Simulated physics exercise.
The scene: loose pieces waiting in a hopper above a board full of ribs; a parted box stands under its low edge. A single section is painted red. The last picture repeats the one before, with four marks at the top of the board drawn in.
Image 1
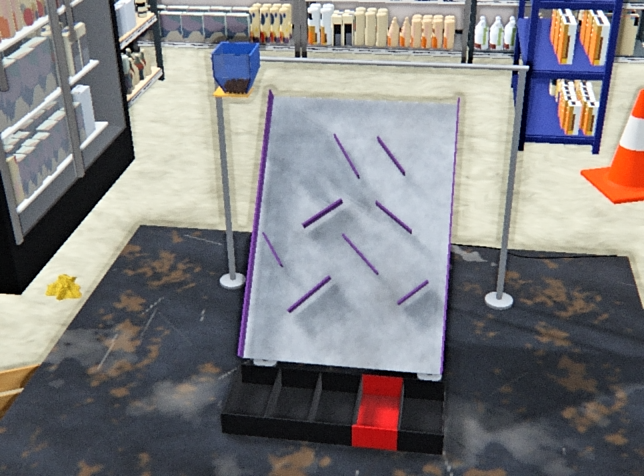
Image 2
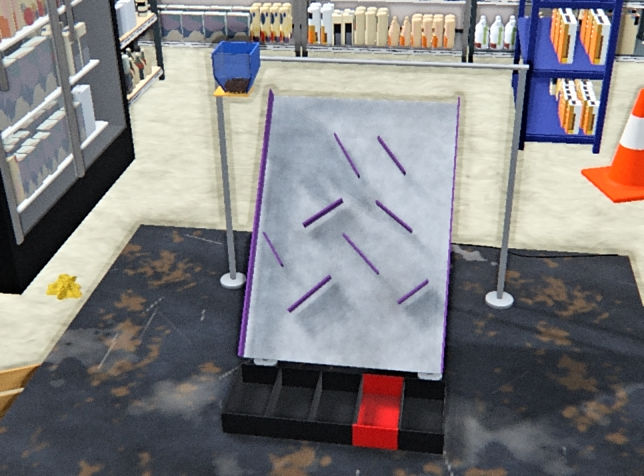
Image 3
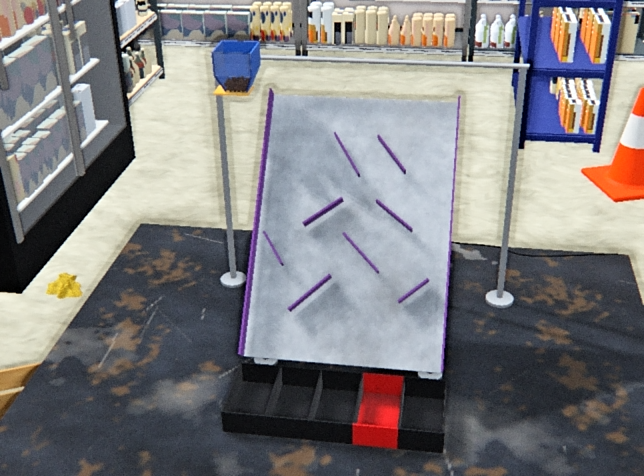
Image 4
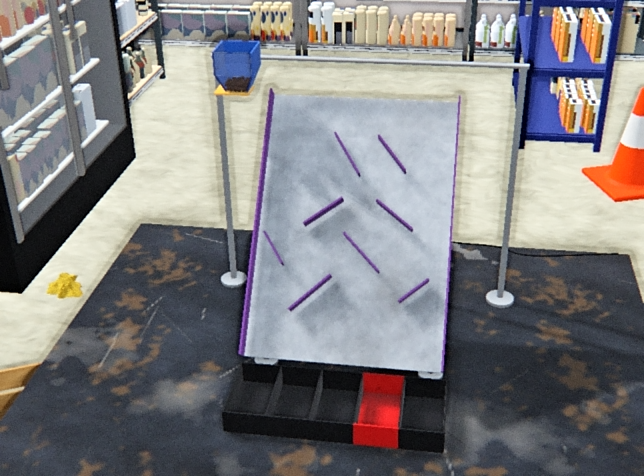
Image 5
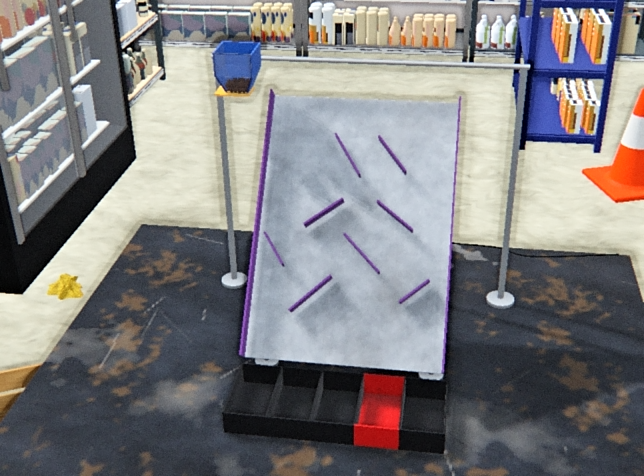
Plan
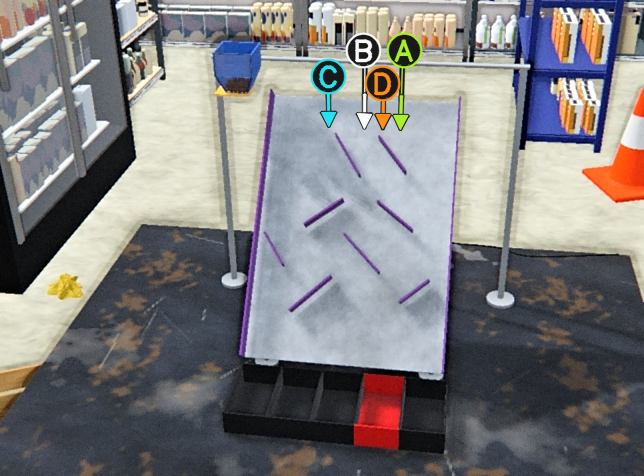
In a storeroom with stocked shelves, a small blue hopper sat above the upper left of a tilted grey board with purple ribs and a black box with one red section; nothing visibly moved.
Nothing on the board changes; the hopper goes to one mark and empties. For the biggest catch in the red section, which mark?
The best mark is B.
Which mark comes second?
That is mark D.
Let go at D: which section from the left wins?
The fifth.
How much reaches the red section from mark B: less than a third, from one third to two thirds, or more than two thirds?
From one third to two thirds.
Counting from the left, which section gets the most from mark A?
The fifth from the left.
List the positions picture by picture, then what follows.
Hopper (238, 87), allspice berries, door shut, in the first picture.
Ribs (334, 133) to (358, 174), (378, 136) to (405, 171), (302, 224) to (342, 198), in the second picture.
Ribs (376, 199) to (412, 229), (263, 231) to (281, 263), (343, 232) to (378, 271), in the third picture.
Ribs (288, 309) to (330, 274), (399, 301) to (429, 278), in the fourth picture.
Red section (376, 436), number 4 of 5 from the left, in the fifth picture.
On the marked copy, mark A meets the board at (400, 124); mark B meets the board at (364, 122); mark C meets the board at (328, 121); mark D meets the board at (382, 123).
With A, just a few in the red section, the larger part in other sections, about a tenth outside the box.
With B, roughly half in the red section, roughly a third in other sections, about a tenth outside the box.
With C, about a tenth in the red section, the larger part in other sections.
With D, roughly a third in the red section, roughly half in other sections, roughly a quarter outside the box.
